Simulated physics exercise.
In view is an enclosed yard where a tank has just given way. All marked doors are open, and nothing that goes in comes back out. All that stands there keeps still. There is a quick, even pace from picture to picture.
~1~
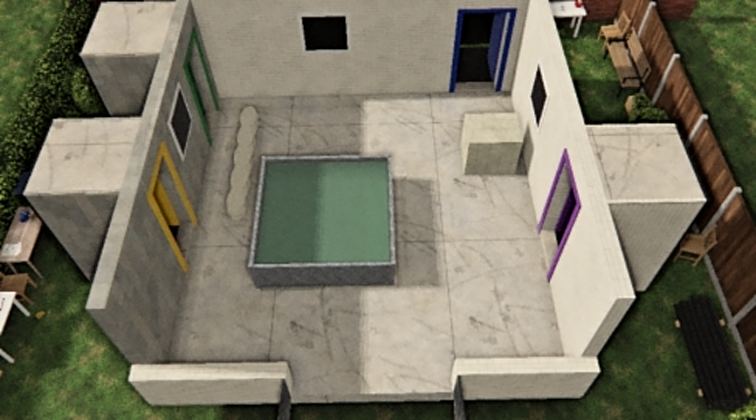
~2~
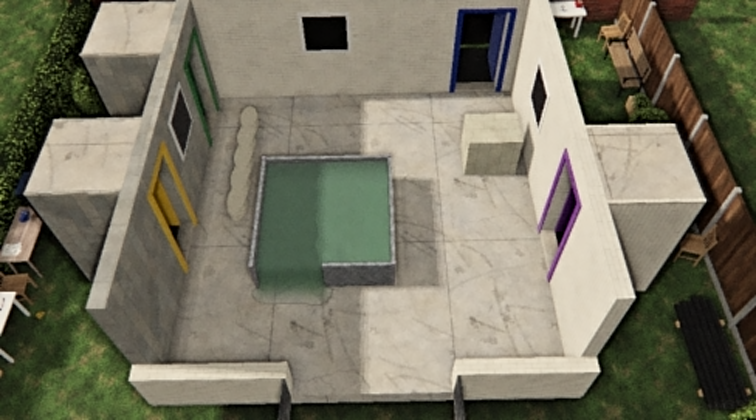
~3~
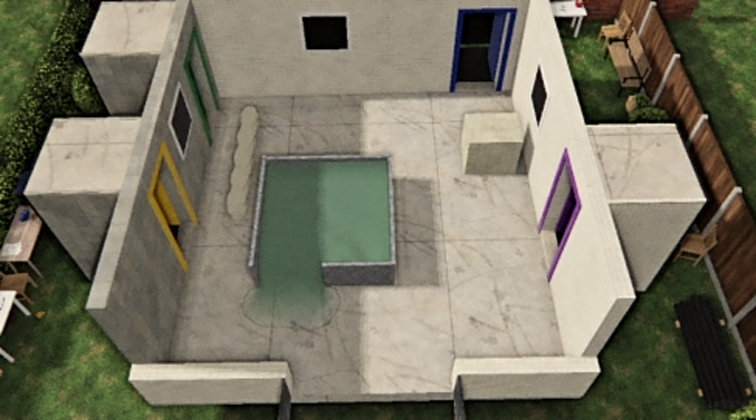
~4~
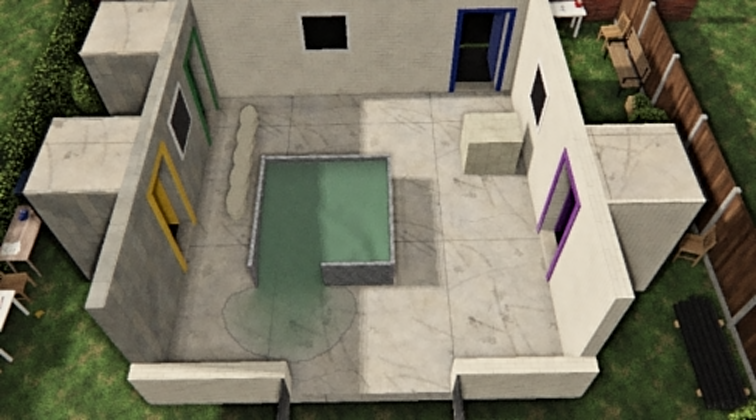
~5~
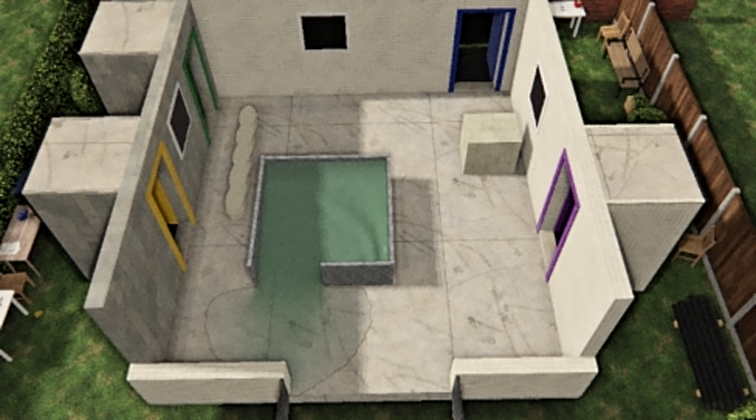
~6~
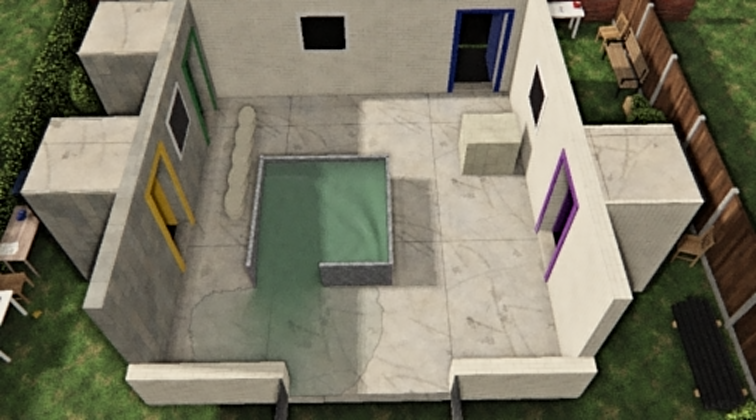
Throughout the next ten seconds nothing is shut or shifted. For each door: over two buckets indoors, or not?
Result: The blue door copes honestly; the purple door copes honestly; the yellow door copes honestly; the green door gets overwhelmed honestly.
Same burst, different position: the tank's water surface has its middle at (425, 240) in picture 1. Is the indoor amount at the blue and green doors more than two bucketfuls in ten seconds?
I'd say the blue door doesn't reach it but the green door doesn't reach it.
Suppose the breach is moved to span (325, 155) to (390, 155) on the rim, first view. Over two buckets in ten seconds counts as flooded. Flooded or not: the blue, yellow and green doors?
In that case the blue door breaks the limit, the yellow door stays within bounds and the green door breaks the limit.
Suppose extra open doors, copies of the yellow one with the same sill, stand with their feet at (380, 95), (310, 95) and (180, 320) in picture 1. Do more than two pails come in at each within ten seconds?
Taking them as listed, the first doesn't reach the limit, the second doesn't reach the limit and the third gets past the limit.
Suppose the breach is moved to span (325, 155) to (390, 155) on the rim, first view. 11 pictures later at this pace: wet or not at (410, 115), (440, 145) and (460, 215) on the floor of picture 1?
One by one: Waterlogged; waterlogged; unsoaked.
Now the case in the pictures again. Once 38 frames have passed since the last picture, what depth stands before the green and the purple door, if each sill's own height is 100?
Approx. 150 % followed by 0 %.
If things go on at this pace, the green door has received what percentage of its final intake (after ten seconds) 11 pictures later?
Some 0 per cent.
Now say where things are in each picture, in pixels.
The first frame shows still water in the tank at (325, 210).
In the second frame, water pours out at (291, 278) and has run to (327, 296).
In the third frame, water pours out at (291, 278) and has run to (323, 321).
In the fourth frame, water pours out at (291, 279) and has run to (309, 354).
In the fifth frame, the front is at a hidden place, out from the gap at (290, 279).
In the sixth frame, the front is at a hidden place, out from the gap at (289, 279).
A moment on, water covers 15 % of the floor; the blue door not reached, the purple door not reached, the yellow door not reached, the green door not reached.
Next, water covers 15 % of the floor; the blue door not reached, the purple door not reached, the yellow door not reached, the green door not reached.
Then, water covers 25 % of the floor; the blue door not reached, the purple door not reached, the yellow door wet at the sill, nothing in, the green door wet at the sill, nothing in.
Later, water covers 45 % of the floor; the blue door not reached, the purple door not reached, the yellow door wet at the sill, nothing in, the green door under two buckets in.
In the end, water covers 75 % of the floor; the blue door wet at the sill, nothing in, the purple door not reached, the yellow door wet at the sill, nothing in, the green door over two buckets in.
